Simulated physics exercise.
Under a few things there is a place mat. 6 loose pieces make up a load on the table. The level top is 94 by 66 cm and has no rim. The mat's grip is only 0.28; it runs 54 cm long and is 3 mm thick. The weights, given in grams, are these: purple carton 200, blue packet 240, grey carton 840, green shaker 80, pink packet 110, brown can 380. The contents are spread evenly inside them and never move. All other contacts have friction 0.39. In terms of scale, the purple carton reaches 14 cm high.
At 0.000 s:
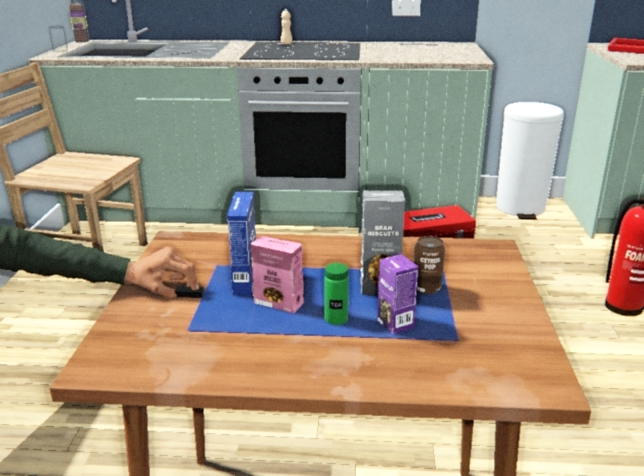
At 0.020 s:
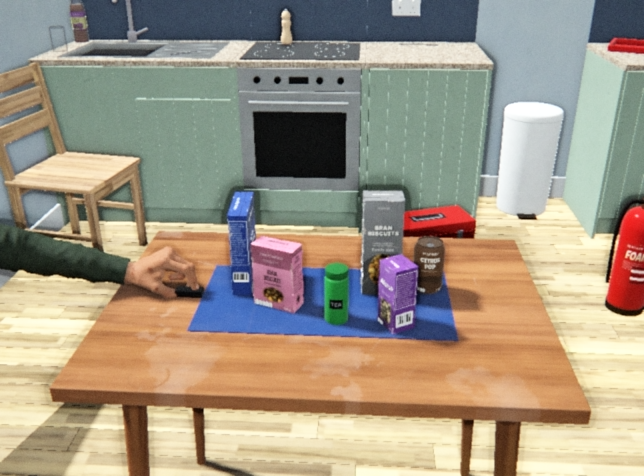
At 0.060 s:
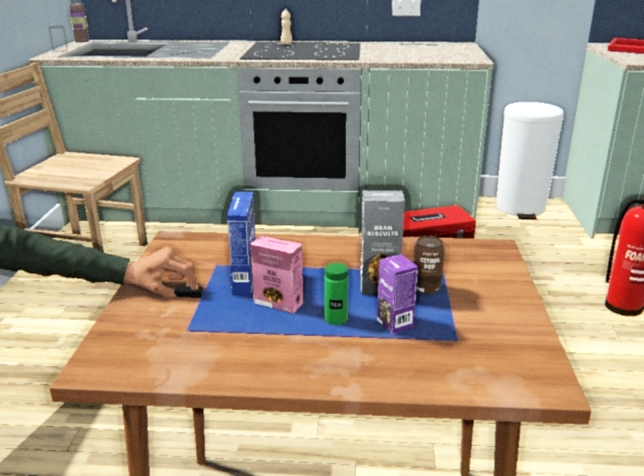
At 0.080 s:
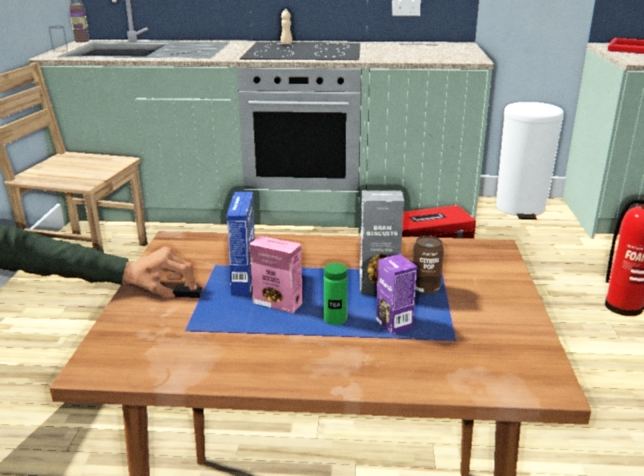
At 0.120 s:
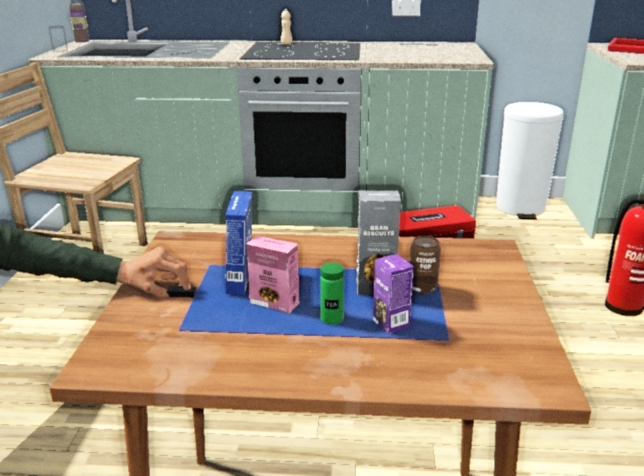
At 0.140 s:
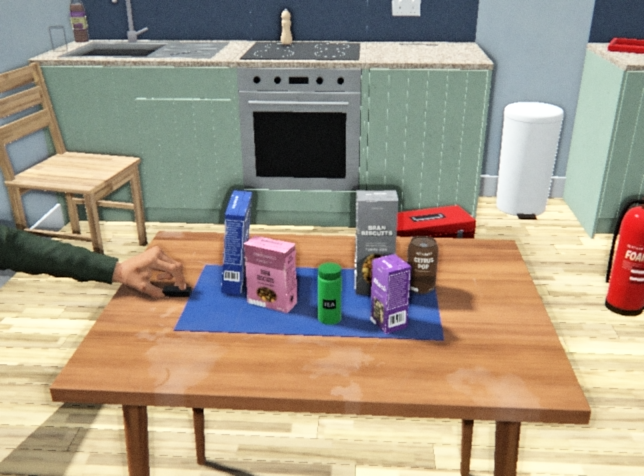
A blue mat holding six packets and containers lies on a wooden table in a green-cabineted kitchen, seen from the front and slightly above by a still camera. A blue box, pink box, green shaker, purple carton, tall grey carton and brown can stand left to right, roughly. After staying still, a hand at left draws the mat slightly leftward, carrying the items along, the blue box leaning slightly.
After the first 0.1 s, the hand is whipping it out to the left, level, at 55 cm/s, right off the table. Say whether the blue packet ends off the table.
In the end the blue packet comes off the table.
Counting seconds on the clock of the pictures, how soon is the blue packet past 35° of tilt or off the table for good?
That comes at close to 0.4 seconds.
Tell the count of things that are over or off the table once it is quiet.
In total, 6.
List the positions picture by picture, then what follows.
The first frame shows mat pulled 0 cm; blue packet (243, 243); purple carton (397, 294).
The second frame shows mat pulled 0 cm; green shaker (337, 294); pink packet (277, 274).
The third frame shows mat pulled 0 cm; brown can (428, 265); purple carton (397, 294).
The fourth frame shows mat pulled 0 cm; grey carton (381, 244); green shaker (336, 294).
The fifth frame shows mat pulled 2 cm; blue packet (239, 242) leaning 4°; pink packet (273, 274).
The sixth frame shows mat pulled 3 cm; blue packet (237, 242) leaning 6°; purple carton (390, 294).
After 0.74 s, mat pulled 36 cm; blue packet now off the table; purple carton slid 33 cm; pink packet slid 29 cm.
After 1.24 s, mat pulled 63 cm; grey carton, green shaker and pink packet now off the table; purple carton slid 61 cm; brown can slid 61 cm.
At rest (2.3 s), off the table, purple carton, blue packet, grey carton, green shaker, pink packet and brown can.
